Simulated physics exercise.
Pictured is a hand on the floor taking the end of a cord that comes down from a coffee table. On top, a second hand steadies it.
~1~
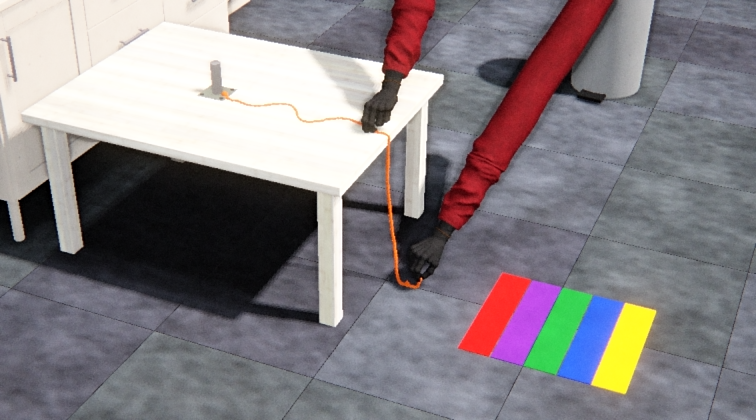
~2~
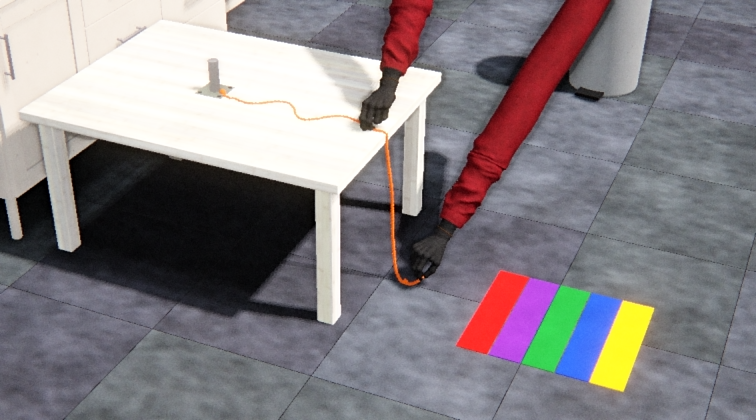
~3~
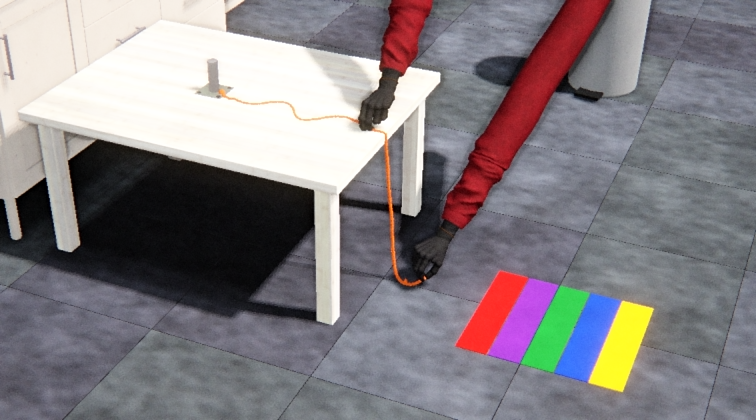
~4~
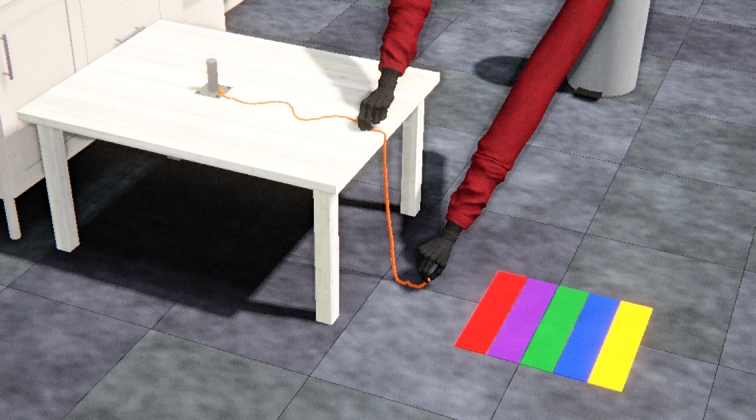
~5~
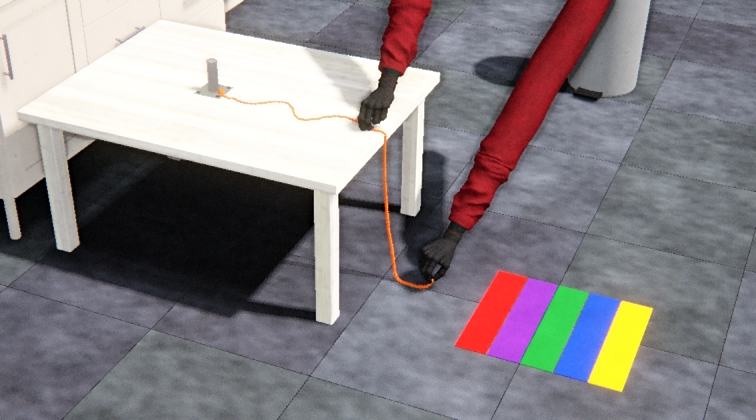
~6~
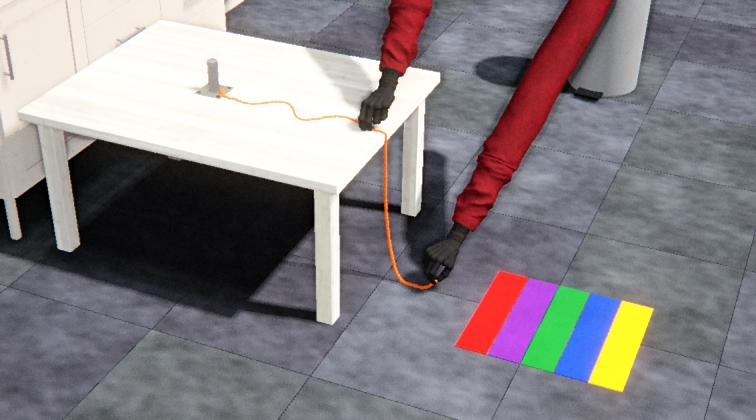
On the floor beside a table, a gloved hand draws an orange cord's end slightly right.
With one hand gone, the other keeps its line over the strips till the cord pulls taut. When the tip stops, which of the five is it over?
The green one.
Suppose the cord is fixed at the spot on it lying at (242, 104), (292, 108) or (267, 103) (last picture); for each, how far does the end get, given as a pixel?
They end up at (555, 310), (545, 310) and (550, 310).
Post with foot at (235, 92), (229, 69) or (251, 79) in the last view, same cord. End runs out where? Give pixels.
Near (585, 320), (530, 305) and (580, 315).
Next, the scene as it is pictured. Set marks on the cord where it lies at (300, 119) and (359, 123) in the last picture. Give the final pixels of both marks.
Roughly at (327, 118), and the other roughly at (385, 135).
Soon after, end near (513, 301); over purple.
Then, end near (545, 309); over green.
At full stretch, end near (562, 313); over green. It gets as far as the green strip.
